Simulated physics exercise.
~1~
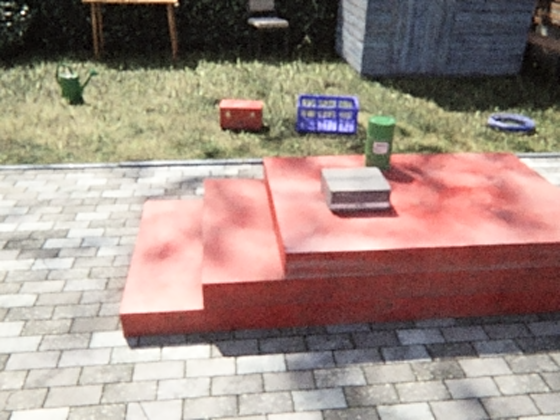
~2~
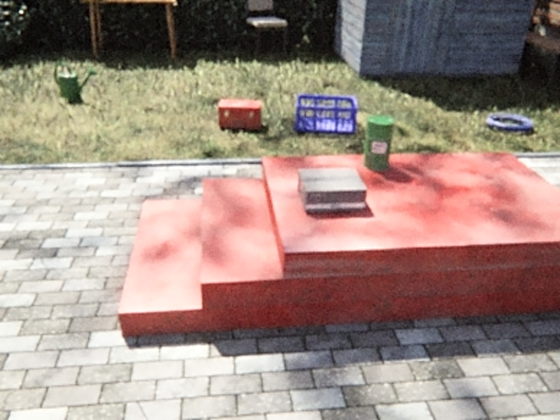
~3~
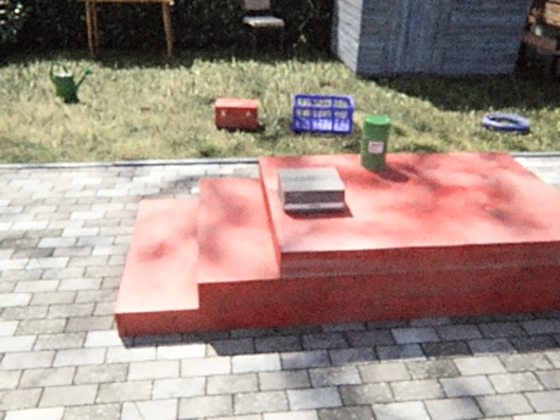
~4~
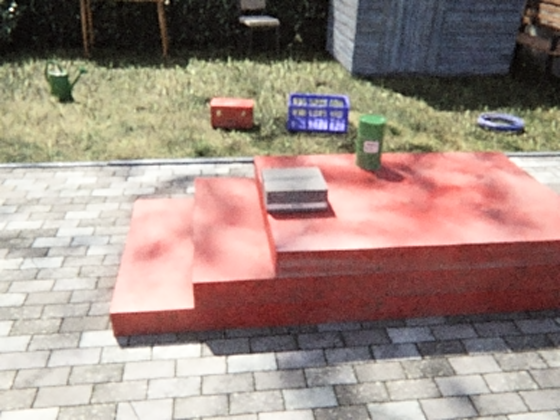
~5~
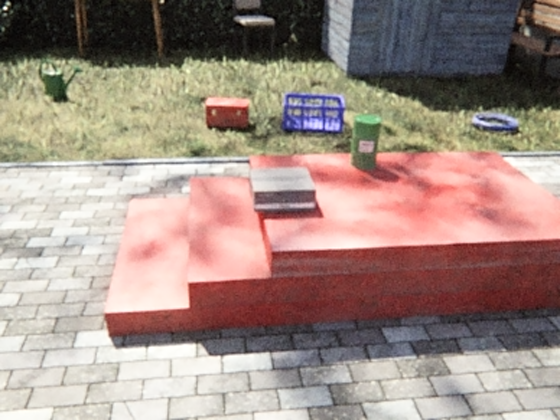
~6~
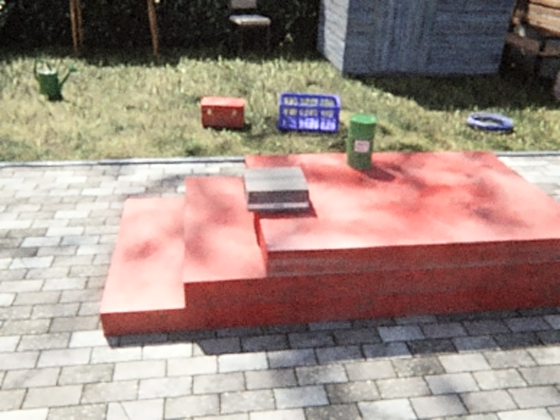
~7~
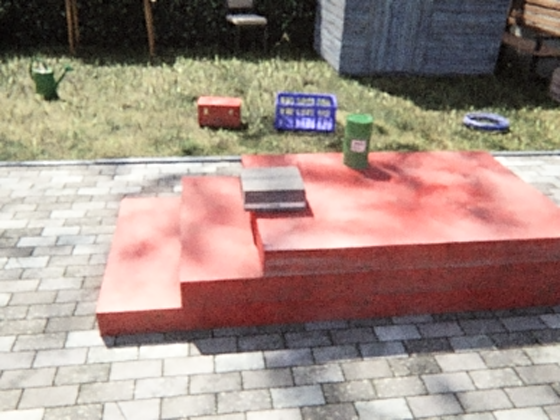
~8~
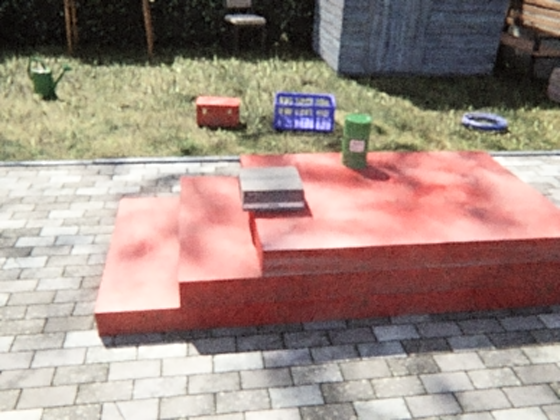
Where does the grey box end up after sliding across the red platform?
It comes to rest on the top level, right by the left edge, without dropping down any of the steps.
Grey box sliding left across a red stepped platform, slowing and stopping at the top level's edge beside a still green canister.
